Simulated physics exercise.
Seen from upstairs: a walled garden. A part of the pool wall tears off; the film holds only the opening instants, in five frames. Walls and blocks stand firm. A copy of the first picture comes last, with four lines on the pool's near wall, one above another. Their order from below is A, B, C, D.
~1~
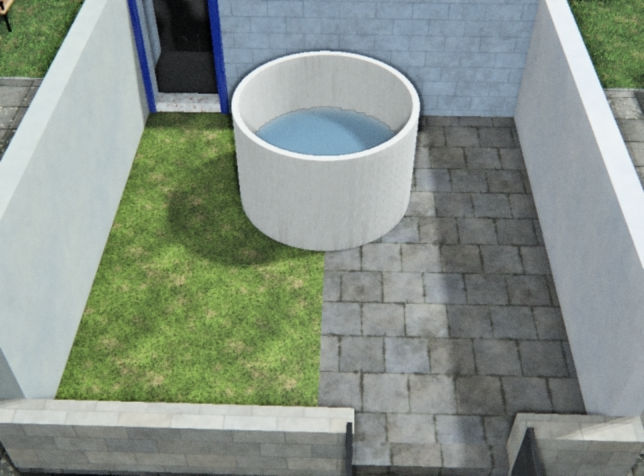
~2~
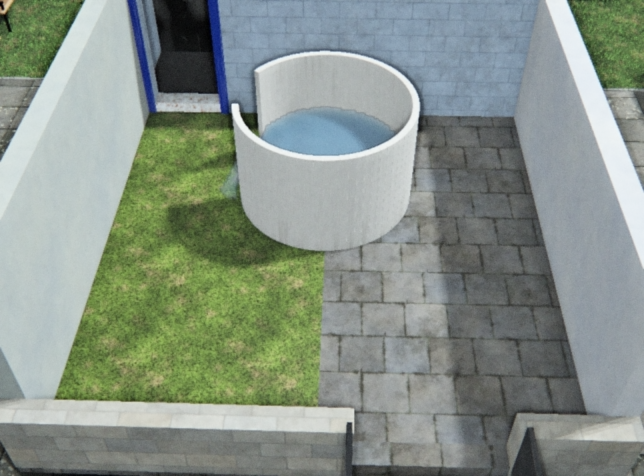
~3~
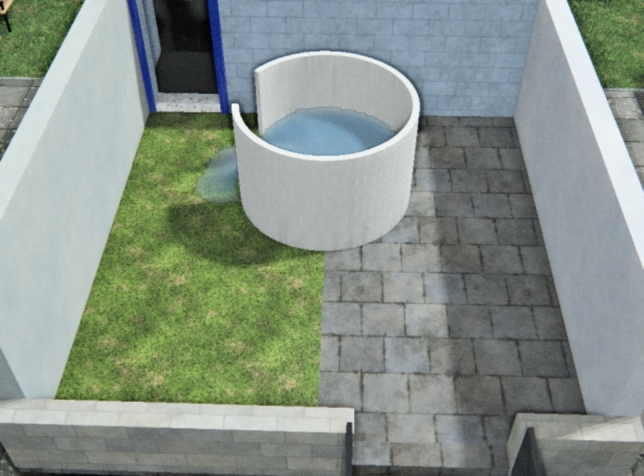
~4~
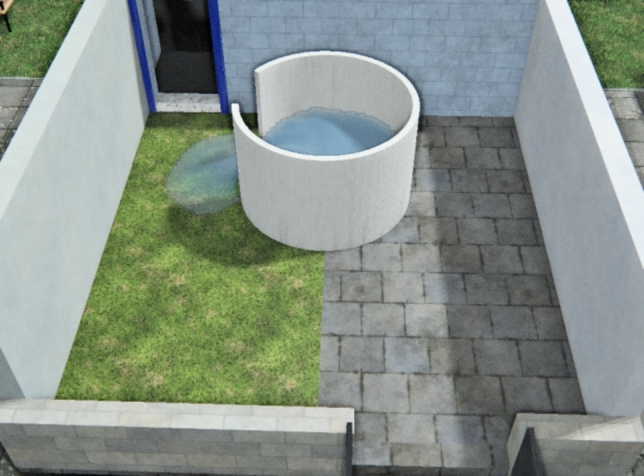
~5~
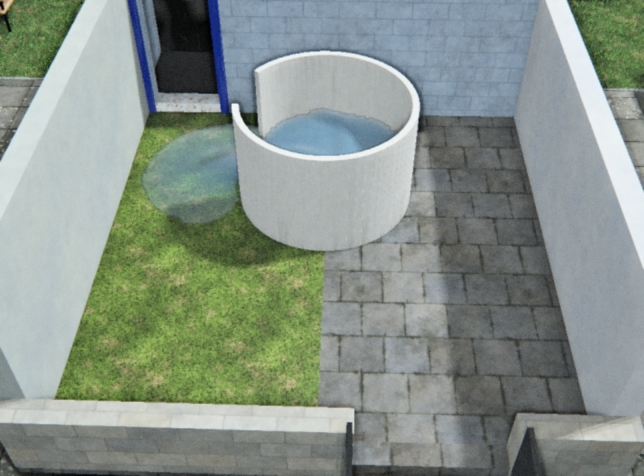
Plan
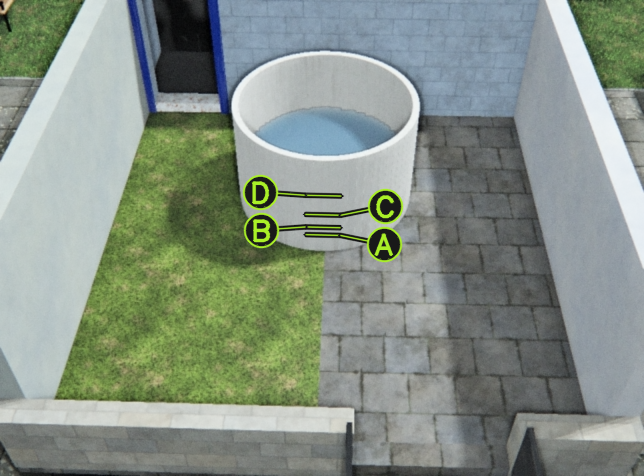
Water pours through a gap in the round pool's wall and spreads left across the grass.
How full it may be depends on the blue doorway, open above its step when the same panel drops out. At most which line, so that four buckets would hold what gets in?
Line B.
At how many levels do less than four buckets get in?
Two of them.
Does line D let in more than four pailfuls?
Yes, it does.
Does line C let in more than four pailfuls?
Yes.
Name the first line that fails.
The answer is C.
On the marked copy, A at (323, 235); B at (323, 227); C at (323, 214); D at (323, 195); from the bottom up A, B, C, D.
With A, nothing gets over.
With B, a bucket or two gets in.
With C, about 10 bucketfuls get in.
With D, dozens of bucketfuls pour in.
